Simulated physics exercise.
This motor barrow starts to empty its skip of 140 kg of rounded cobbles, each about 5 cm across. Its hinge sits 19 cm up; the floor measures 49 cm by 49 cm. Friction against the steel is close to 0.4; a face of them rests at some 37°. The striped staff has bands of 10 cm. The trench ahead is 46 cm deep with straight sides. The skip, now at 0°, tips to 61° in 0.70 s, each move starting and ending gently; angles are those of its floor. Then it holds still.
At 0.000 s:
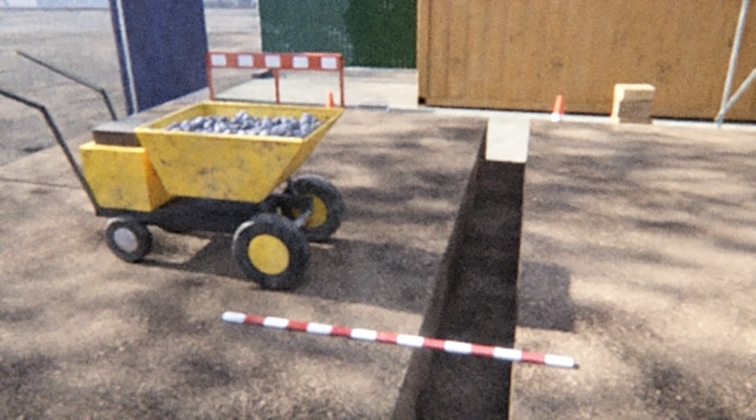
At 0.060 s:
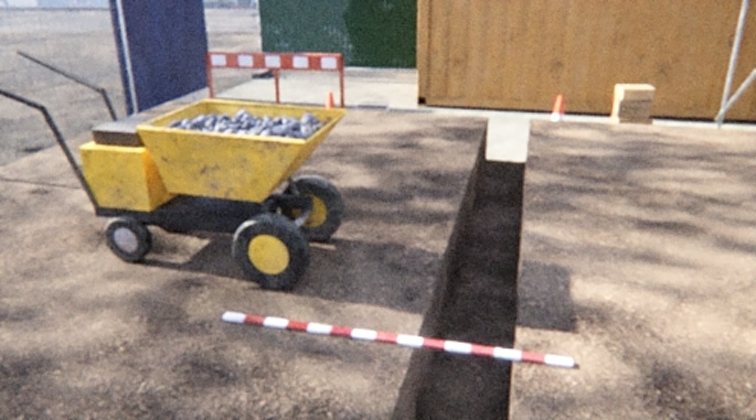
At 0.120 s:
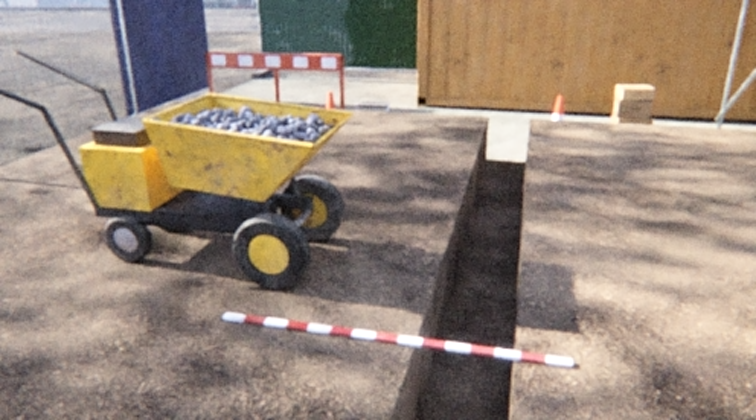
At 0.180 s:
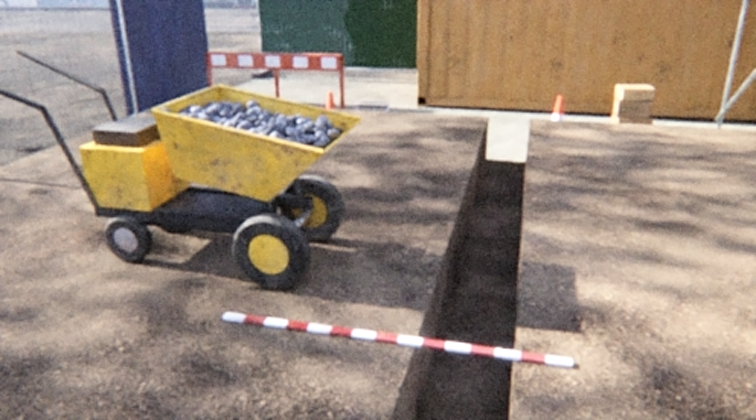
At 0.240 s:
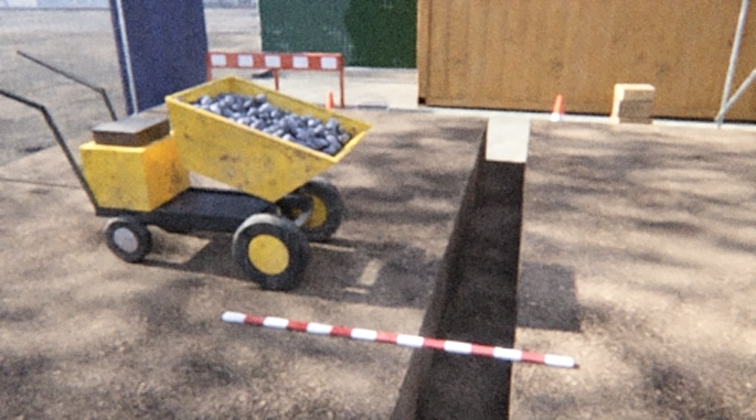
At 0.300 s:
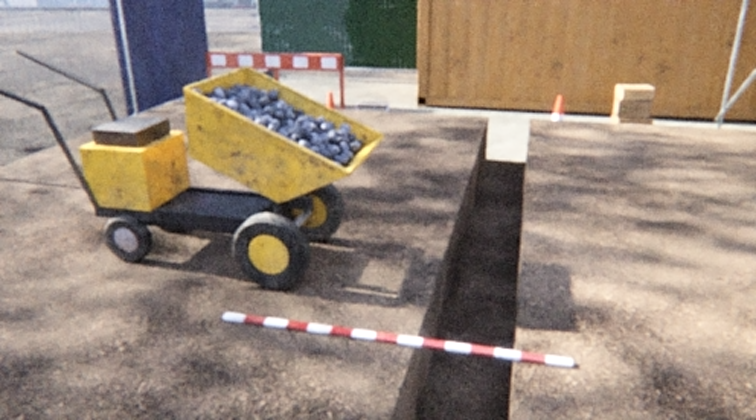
In the video, a yellow motor barrow loaded with grey stones stands still beside a narrow trench and a red-and-white striped staff, while its skip gradually tilts forward to the right, the rear edge rising with the stones inside.
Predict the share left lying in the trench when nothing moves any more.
About 65 per cent.
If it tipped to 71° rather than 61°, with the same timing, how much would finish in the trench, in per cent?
It would be near 90 per cent.
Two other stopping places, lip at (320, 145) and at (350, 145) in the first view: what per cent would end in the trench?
Near 80 per cent from the first place, 65 from the second.
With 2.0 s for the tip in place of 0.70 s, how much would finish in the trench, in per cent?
In that case some 60 per cent.
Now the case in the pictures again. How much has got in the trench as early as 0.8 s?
About 5 per cent by then.
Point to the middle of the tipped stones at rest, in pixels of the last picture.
Around (469, 345).
After 0.5 s the floor is at 51°; 100 % in the skip; the foremost stones are at (381, 199).
After 0.8 s the floor is at 61°; 87 % in the skip, 8 % short of the trench, 5 % in the trench; the foremost stones are at (459, 293).
After 1.1 s the floor is at 61°; 49 % in the skip, 9 % short of the trench, 42 % in the trench, 1 % past the trench; the foremost stones are at (538, 307).
After 3.1 s the floor is at 61°; 20 % in the skip, 14 % short of the trench, 65 % in the trench, 1 % past the trench; the foremost stones are at (622, 330).
